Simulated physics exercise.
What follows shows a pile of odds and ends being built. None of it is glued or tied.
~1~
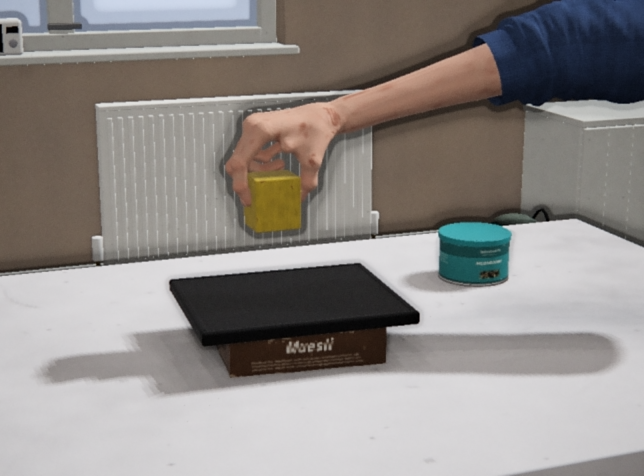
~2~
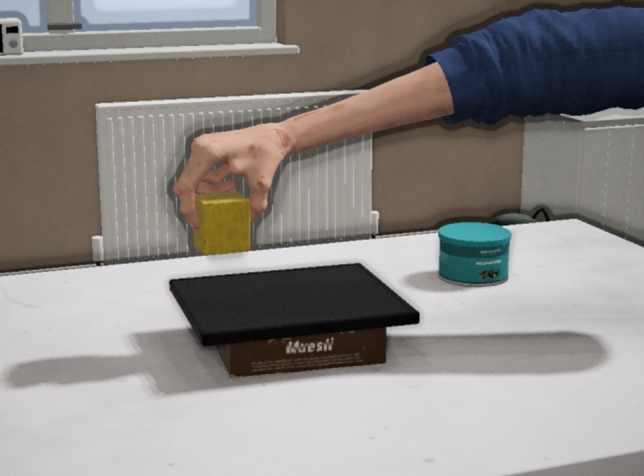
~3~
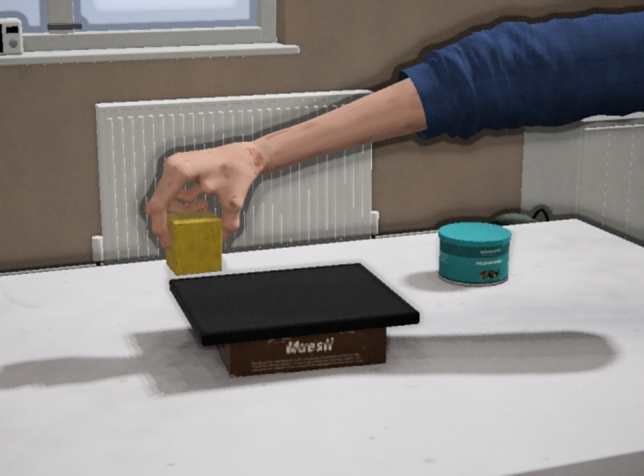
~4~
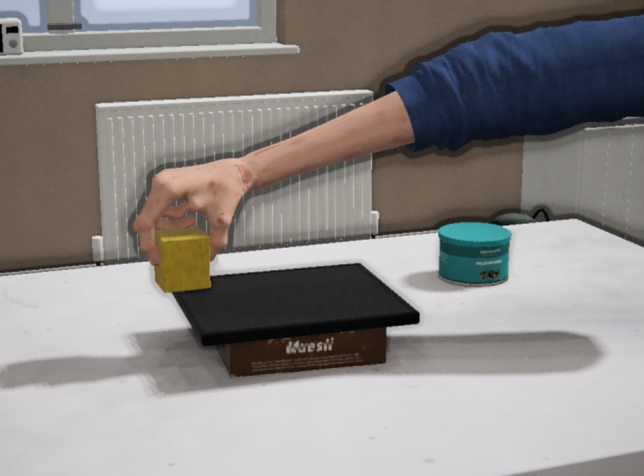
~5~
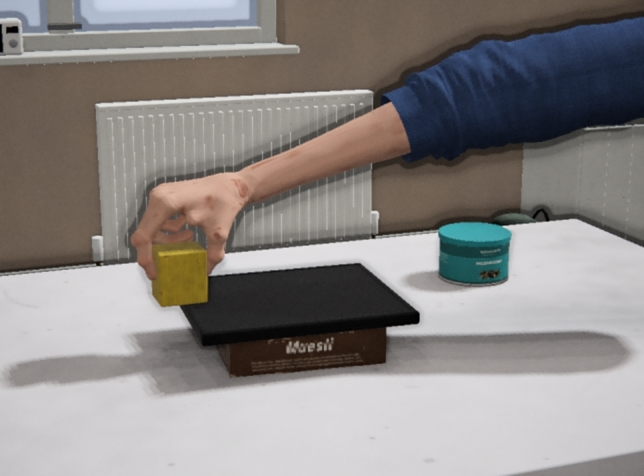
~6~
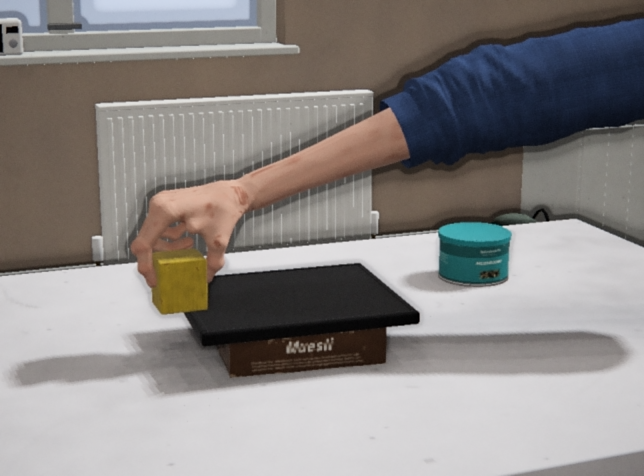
A yellow block, held from above by a hand in a blue sleeve, moves left and down to the left edge of a black tray on a brown muesli box, while a turquoise tub stays still on the right.
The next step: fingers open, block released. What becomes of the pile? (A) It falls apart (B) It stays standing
Answer: A.
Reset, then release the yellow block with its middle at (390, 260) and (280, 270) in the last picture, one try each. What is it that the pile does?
So the first time it goes over and the second time it does not fall.
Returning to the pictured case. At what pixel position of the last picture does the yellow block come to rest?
Near (148, 343).
Then, 0.30 s later than the last frame, yellow block now fallen.
Then, 0.50 s later than the last frame, things are still on the move.
Then, 2.10 s later than the last frame, nothing new.
When it is over, fallen, yellow block; the other 3 as before. End places, in pixels of the last picture, yellow block near (148, 343). The pile loses its balance.
